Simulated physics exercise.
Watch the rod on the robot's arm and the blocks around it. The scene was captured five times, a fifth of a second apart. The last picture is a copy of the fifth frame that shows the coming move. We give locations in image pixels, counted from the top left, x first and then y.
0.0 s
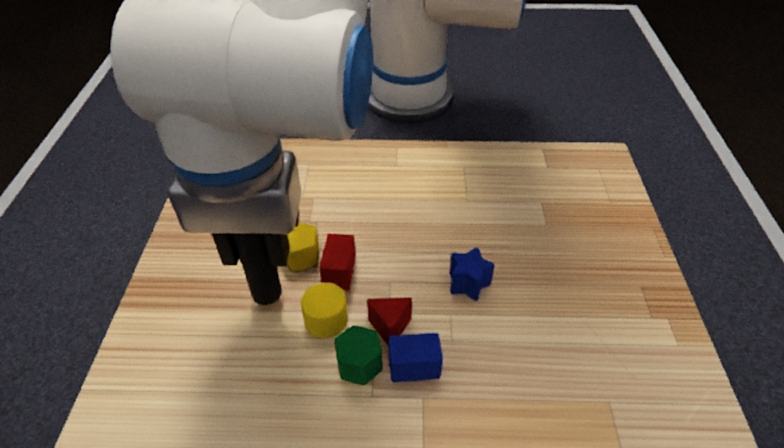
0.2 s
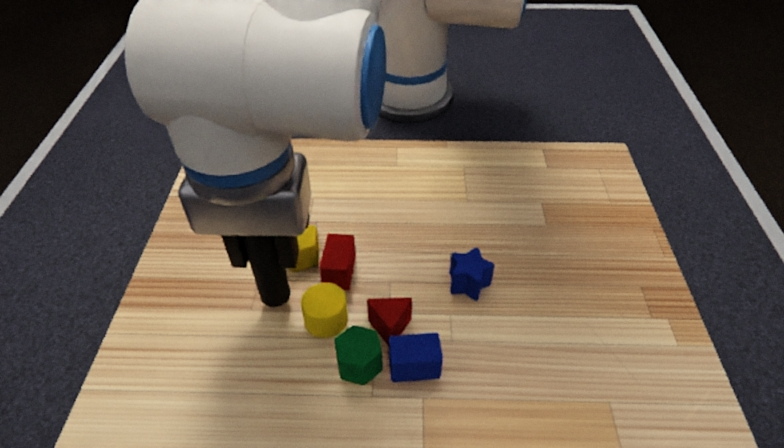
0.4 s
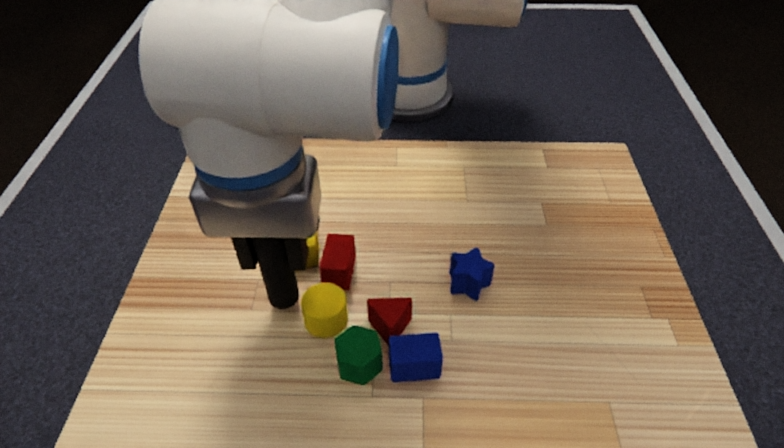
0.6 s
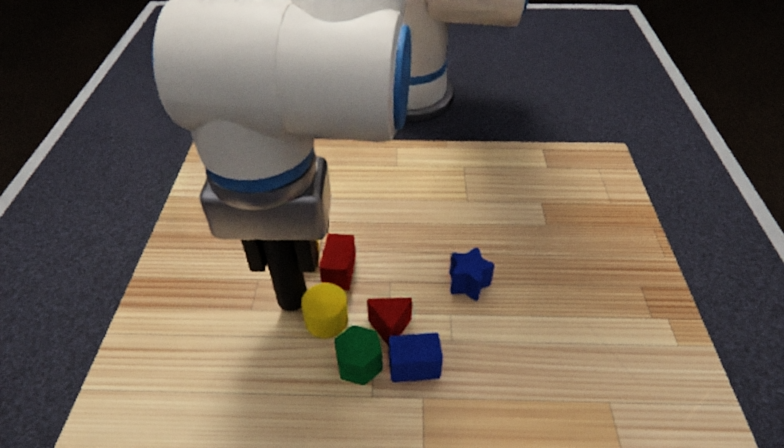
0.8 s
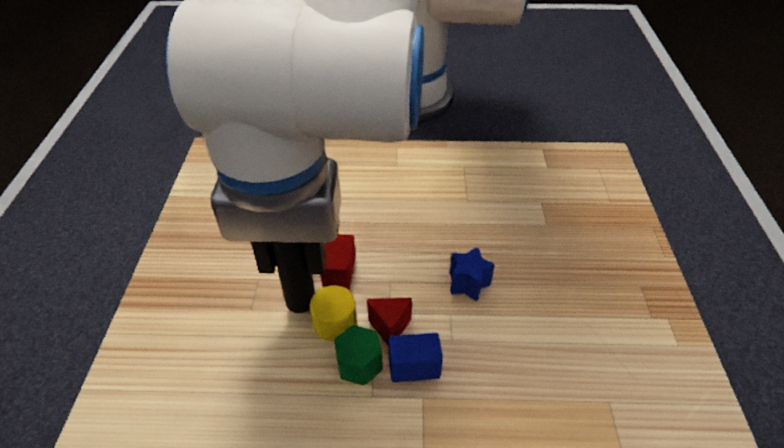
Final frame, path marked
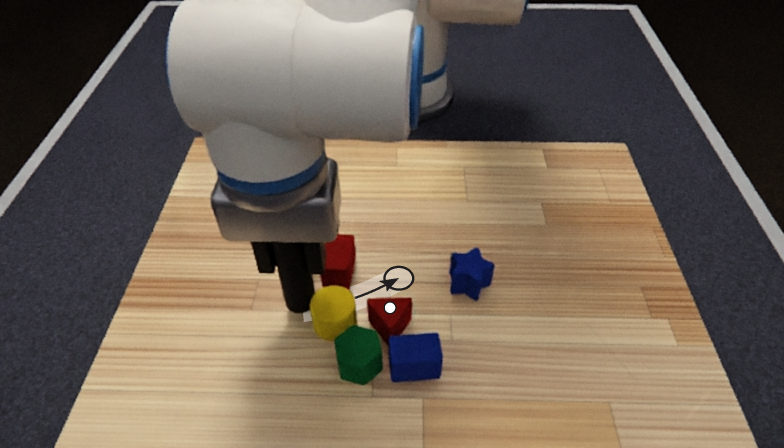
A robot arm moves its black rod right and nudges the yellow round block slightly.
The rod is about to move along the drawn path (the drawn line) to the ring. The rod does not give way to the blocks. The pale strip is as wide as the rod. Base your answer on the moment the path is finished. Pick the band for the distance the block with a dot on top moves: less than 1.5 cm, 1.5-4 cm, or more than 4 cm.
It moves less than 1.5 cm.
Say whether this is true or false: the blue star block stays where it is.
True - the claim holds.
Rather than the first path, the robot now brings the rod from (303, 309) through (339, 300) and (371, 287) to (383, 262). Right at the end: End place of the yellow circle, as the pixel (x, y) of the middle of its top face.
I'd say the yellow circle ends with its top centre at (360, 306).
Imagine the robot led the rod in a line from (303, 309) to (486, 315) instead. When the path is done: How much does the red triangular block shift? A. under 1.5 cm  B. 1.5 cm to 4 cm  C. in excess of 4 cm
I'll go with C - in excess of 4 cm.
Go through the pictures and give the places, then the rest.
The first frame shows rod tip at (267, 293); block tops, yellow circle at (323, 300); red oblong block at (337, 251); green six-sided block at (358, 345); red triangular block at (390, 308); blue star block at (472, 263).
The second frame shows rod at (276, 295); blocks unchanged.
The third frame shows rod at (284, 297); blocks unchanged.
The fourth frame shows rod at (293, 299); blocks unchanged.
The fifth frame shows rod at (301, 301); yellow circle at (332, 303); red oblong block at (337, 251); green six-sided block at (358, 345); red triangular block at (390, 308); blue star block at (472, 263).
Path on the board, from (303, 309) by way of (354, 298) to (399, 278); the dot is on the red triangular block.
On the path given first. One third of the way, rod at (337, 294); yellow circle at (358, 307); green six-sided block at (359, 348); red triangular block at (398, 308), turned 20° clockwise.
Two thirds of the way, rod at (370, 283); yellow circle at (364, 308); red oblong block at (340, 248), turned 15° anticlockwise; green six-sided block at (359, 348); red triangular block at (402, 308), turned 25° clockwise.
At the end, rod at (399, 269); yellow circle at (364, 308); red oblong block at (340, 248), turned 15° anticlockwise; green six-sided block at (359, 348); red triangular block at (402, 308), turned 25° clockwise; blue star block in place.
